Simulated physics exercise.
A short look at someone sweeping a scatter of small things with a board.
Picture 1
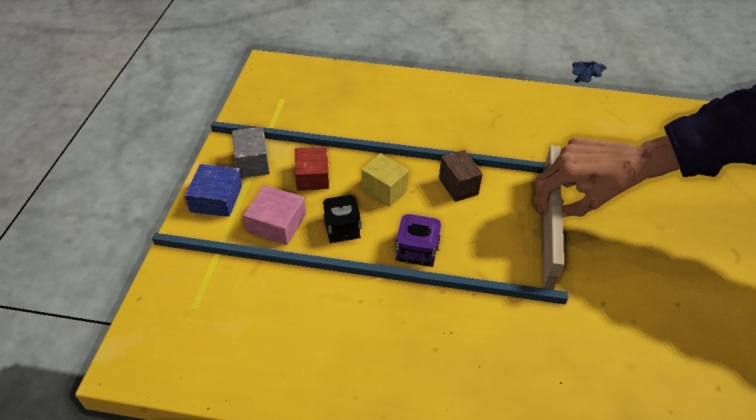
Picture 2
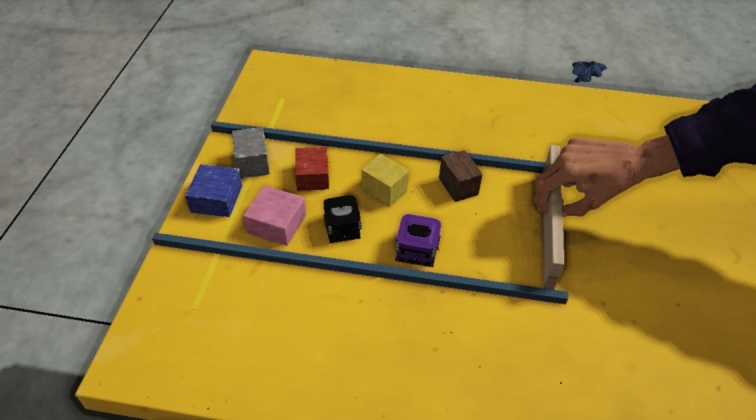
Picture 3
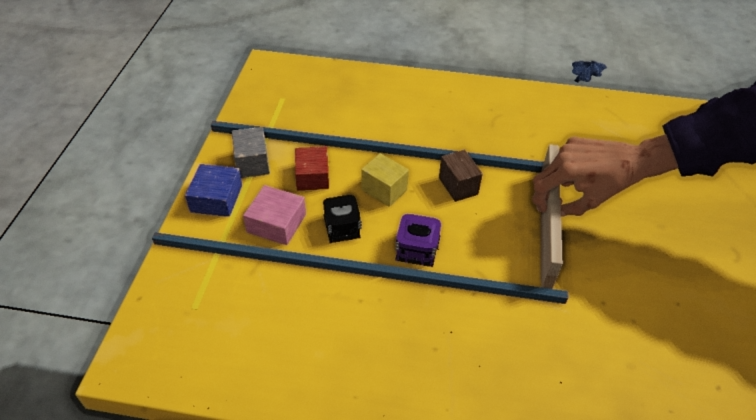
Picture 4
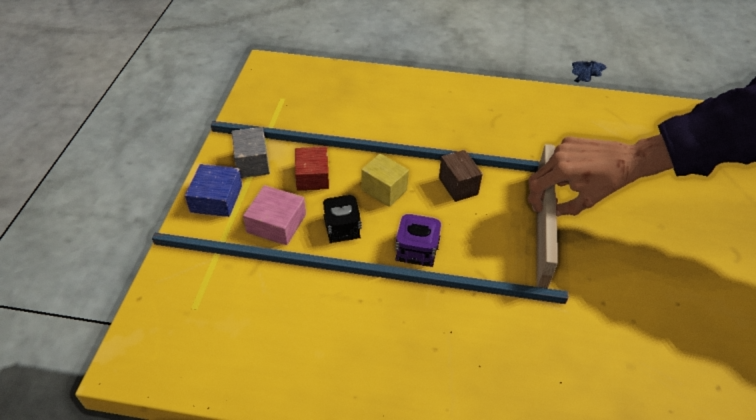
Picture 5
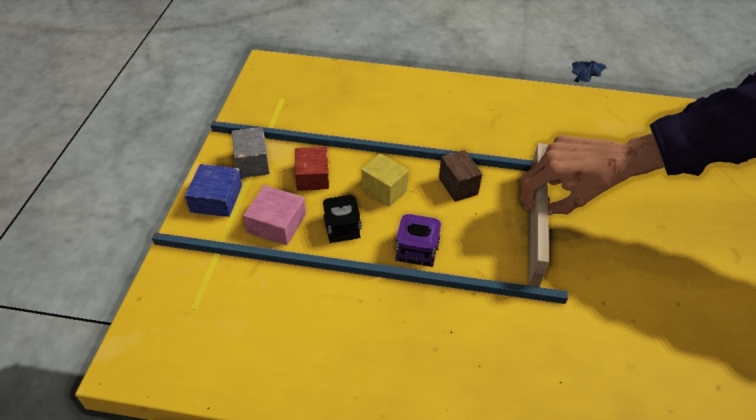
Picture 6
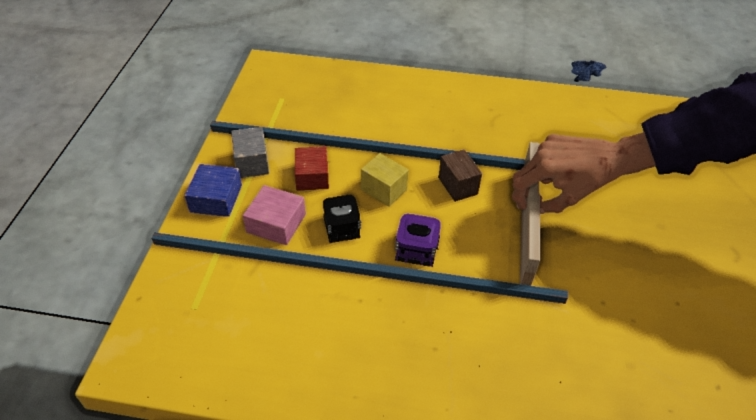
At the start, a hand holds a pale board upright at the right end of a lane between two dark strips on a yellow surface, with eight small coloured blocks and cases scattered to its left. The board stays nearly still, then the hand slides it slightly left, while the scattered objects remain unmoved.
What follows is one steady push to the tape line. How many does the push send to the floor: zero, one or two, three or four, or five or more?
Outcome: The number that fall off is three or four.
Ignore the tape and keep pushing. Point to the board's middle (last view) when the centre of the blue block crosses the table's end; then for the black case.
At (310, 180) for the blue block; at (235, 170) for the black case.
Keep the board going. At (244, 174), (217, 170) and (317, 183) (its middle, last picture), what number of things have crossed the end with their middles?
Place by place, 3, 5 and 0.
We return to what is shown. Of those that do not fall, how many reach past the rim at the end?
Overhanging: 2.
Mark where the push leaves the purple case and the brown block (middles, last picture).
Near (210, 211) and (245, 143).
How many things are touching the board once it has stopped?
The number is 3.
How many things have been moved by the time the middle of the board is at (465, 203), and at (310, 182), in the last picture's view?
1 and 8.
Soon after, none off yet; blue block at rest near (214, 190); grey block at rest near (250, 152); pink block at rest near (275, 215).
Then, none off yet; blue block moved a little near (195, 186); grey block at rest near (248, 151); pink block moved about its own width near (228, 211).
At rest, the number that fall off is three or four; fallen, pink block, grey block and blue block.
